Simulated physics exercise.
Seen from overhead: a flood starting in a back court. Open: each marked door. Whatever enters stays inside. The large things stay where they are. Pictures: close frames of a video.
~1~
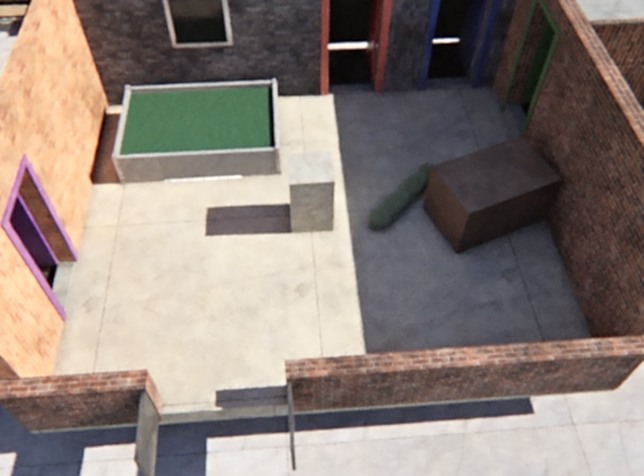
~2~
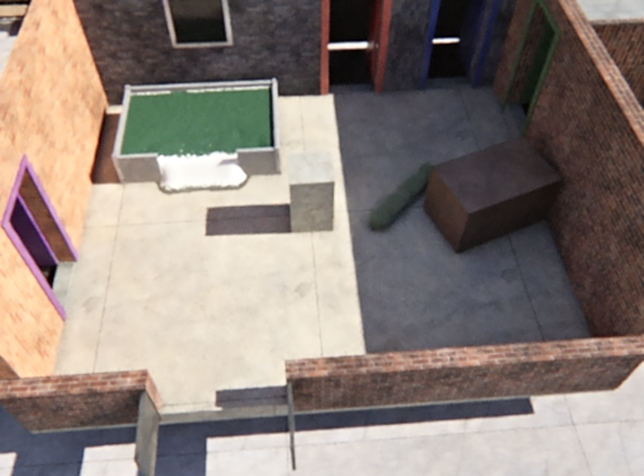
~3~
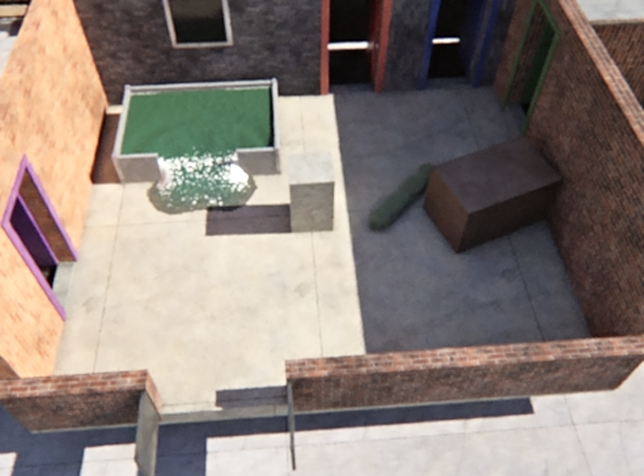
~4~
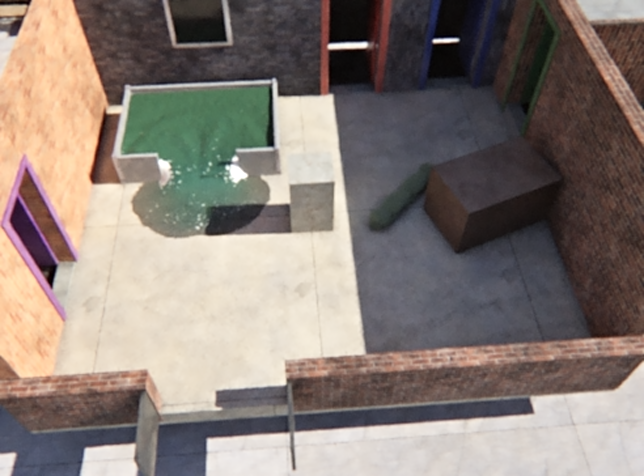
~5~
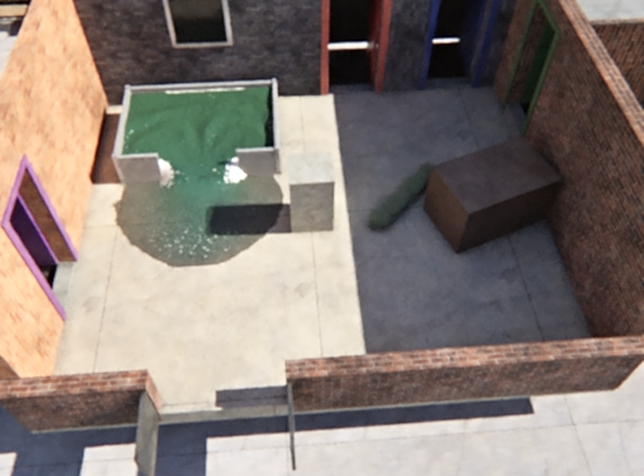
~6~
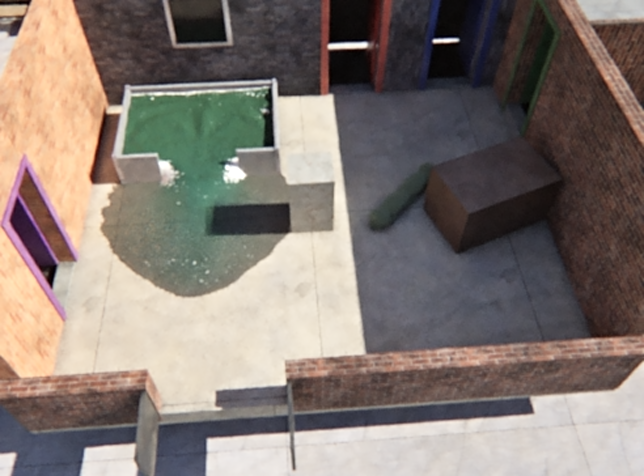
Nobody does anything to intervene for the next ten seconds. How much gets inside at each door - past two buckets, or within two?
The red door within two, the blue door within two, the purple door past two, the green door within two.
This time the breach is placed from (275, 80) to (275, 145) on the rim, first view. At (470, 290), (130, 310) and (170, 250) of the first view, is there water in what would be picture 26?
Unwetted, unwetted, unwetted.
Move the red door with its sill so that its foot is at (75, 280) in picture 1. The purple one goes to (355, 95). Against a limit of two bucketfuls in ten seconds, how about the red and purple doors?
My reading: Red exceeds the limit, purple stays within the limit.
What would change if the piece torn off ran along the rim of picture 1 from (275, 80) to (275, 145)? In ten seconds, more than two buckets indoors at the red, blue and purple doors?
Going door by door, the red door crosses the threshold, the blue door crosses the threshold, and the purple door remains beneath it.
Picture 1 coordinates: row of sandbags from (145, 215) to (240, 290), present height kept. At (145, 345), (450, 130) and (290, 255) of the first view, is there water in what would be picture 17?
Taking the spots in turn: Submerged, untouched and submerged.
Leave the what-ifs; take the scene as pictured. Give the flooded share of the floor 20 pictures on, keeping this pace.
That should be about 45 %.
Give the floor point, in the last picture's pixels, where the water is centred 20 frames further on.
About (201, 219).
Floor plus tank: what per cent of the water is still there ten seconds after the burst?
That works out to about 58 percent.
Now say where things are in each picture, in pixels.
In the first frame, the open tank at (200, 121) is whole and still.
In the second frame, water pours out at (201, 170) and has run to (243, 181).
In the third frame, water pours out at (201, 171) and has run to (243, 200).
In the fourth frame, the front is at (227, 230), out from the gap at (201, 171).
In the fifth frame, water pours out at (201, 170) and has run to (174, 261).
In the sixth frame, water pours out at (201, 170) and has run to (188, 291).
A moment on, water covers 30 % of the floor; the red door not reached, the blue door not reached, the purple door wet at the sill, nothing in, the green door not reached.
Next, water covers 40 % of the floor; the red door not reached, the blue door not reached, the purple door under two buckets in, the green door not reached.
Then, water covers 45 % of the floor; the red door not reached, the blue door not reached, the purple door over two buckets in, the green door not reached.
Later, water covers 50 % of the floor; the red door not reached, the blue door not reached, the purple door far over two buckets in, the green door not reached.
In the end, water covers 65 % of the floor; the red door not reached, the blue door not reached, the purple door far over two buckets in, the green door not reached.
